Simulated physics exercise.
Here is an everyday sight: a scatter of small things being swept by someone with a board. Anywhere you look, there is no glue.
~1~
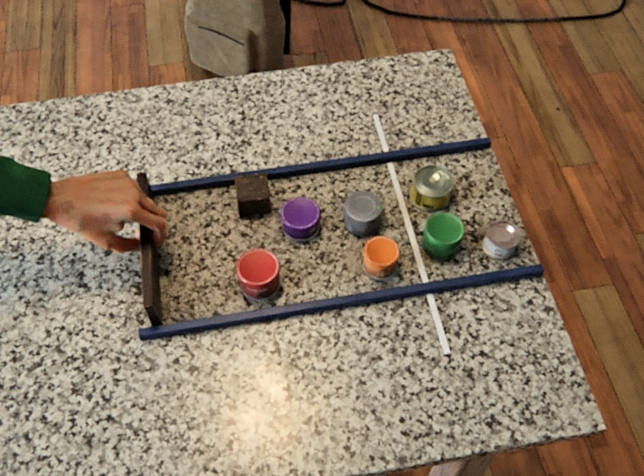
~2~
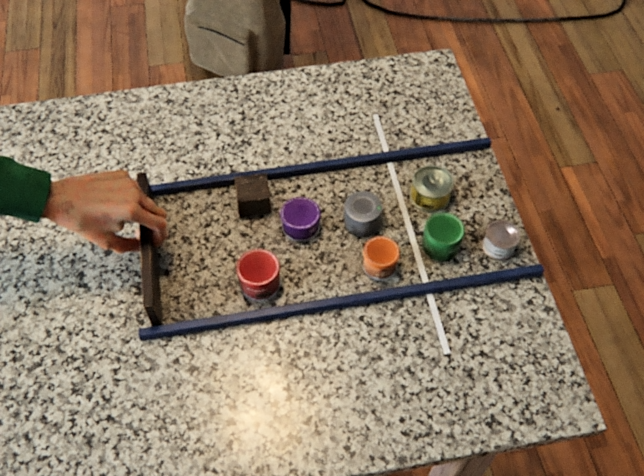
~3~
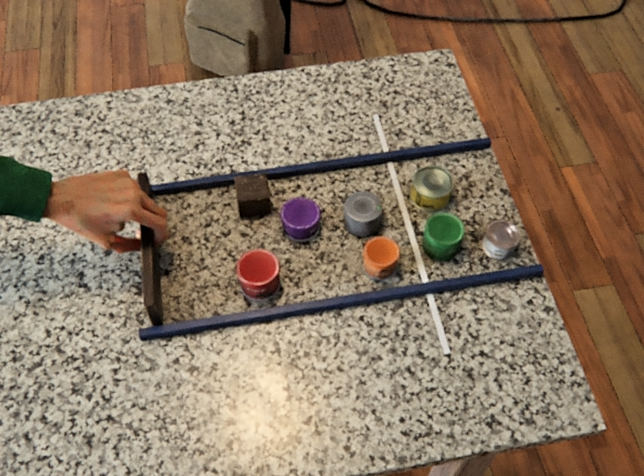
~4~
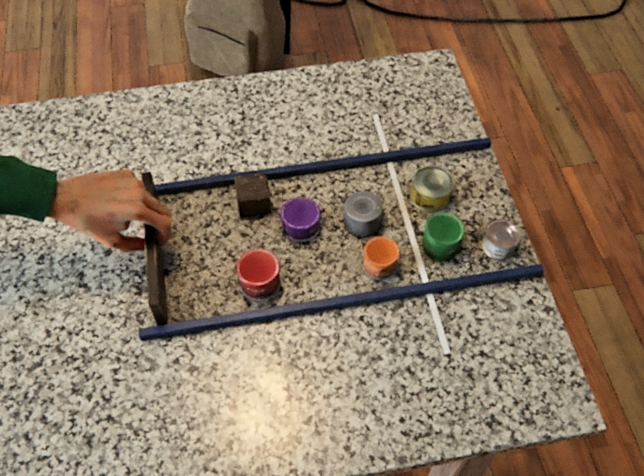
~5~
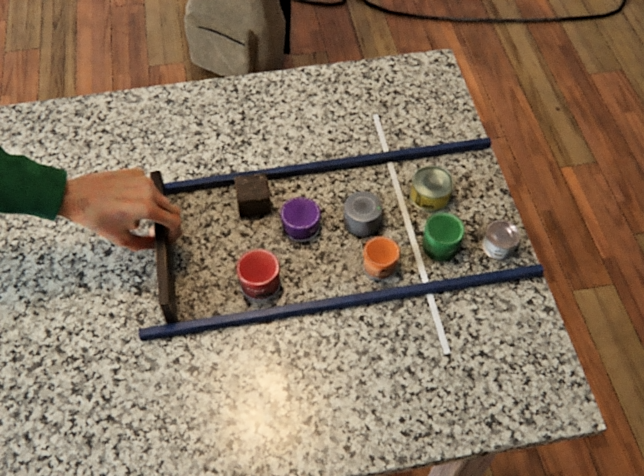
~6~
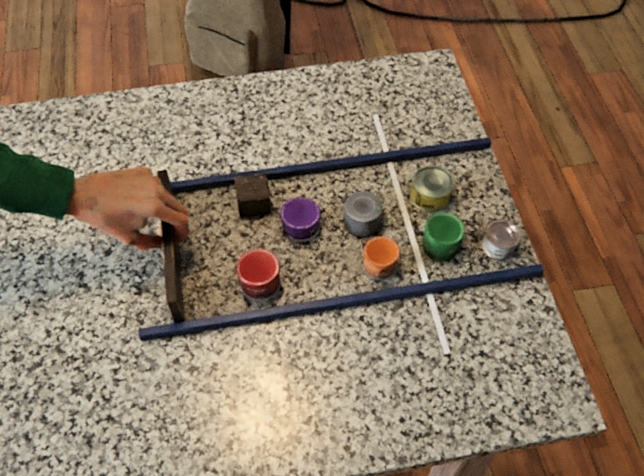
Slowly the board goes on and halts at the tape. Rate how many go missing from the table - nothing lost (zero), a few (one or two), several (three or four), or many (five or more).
Nothing lost.
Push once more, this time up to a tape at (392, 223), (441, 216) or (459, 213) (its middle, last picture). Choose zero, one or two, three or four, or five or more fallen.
Tape one gives none, tape two gives just one or two, and tape three gives either one or two.
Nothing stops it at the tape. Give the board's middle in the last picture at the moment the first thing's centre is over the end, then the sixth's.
At (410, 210) for the first, at (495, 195) for the sixth.
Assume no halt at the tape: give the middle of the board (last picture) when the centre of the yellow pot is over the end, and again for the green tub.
The middle is at (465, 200) when it's the yellow pot, and at (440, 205) when it's the green tub.
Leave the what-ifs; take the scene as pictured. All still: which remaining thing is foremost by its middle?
Answer: The white tin.
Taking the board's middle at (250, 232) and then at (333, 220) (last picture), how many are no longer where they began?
Moved so far: 2, later 5.
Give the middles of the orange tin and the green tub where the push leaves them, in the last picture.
(479, 256) and (495, 229), approximately.
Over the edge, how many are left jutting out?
It's 1.
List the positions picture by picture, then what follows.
In the first picture, white tin (501, 240); yellow pot (431, 189); green tub (443, 237); board (149, 247); tape (407, 221).
In the second picture, yellow pot (431, 189); board (149, 247).
In the third picture, green tub (443, 237); red tin (259, 275).
In the fourth picture, white tin (501, 240); purple tin (301, 219).
In the fifth picture, yellow pot (431, 189); orange tin (381, 259).
In the sixth picture, white tin (501, 240); yellow pot (431, 189); green tub (443, 237); board (171, 244); tape (407, 221).
A little later, none off yet; white tin at rest near (501, 240); yellow pot at rest near (431, 189); green tub at rest near (443, 237).
When it is over, the number that fall off is zero.
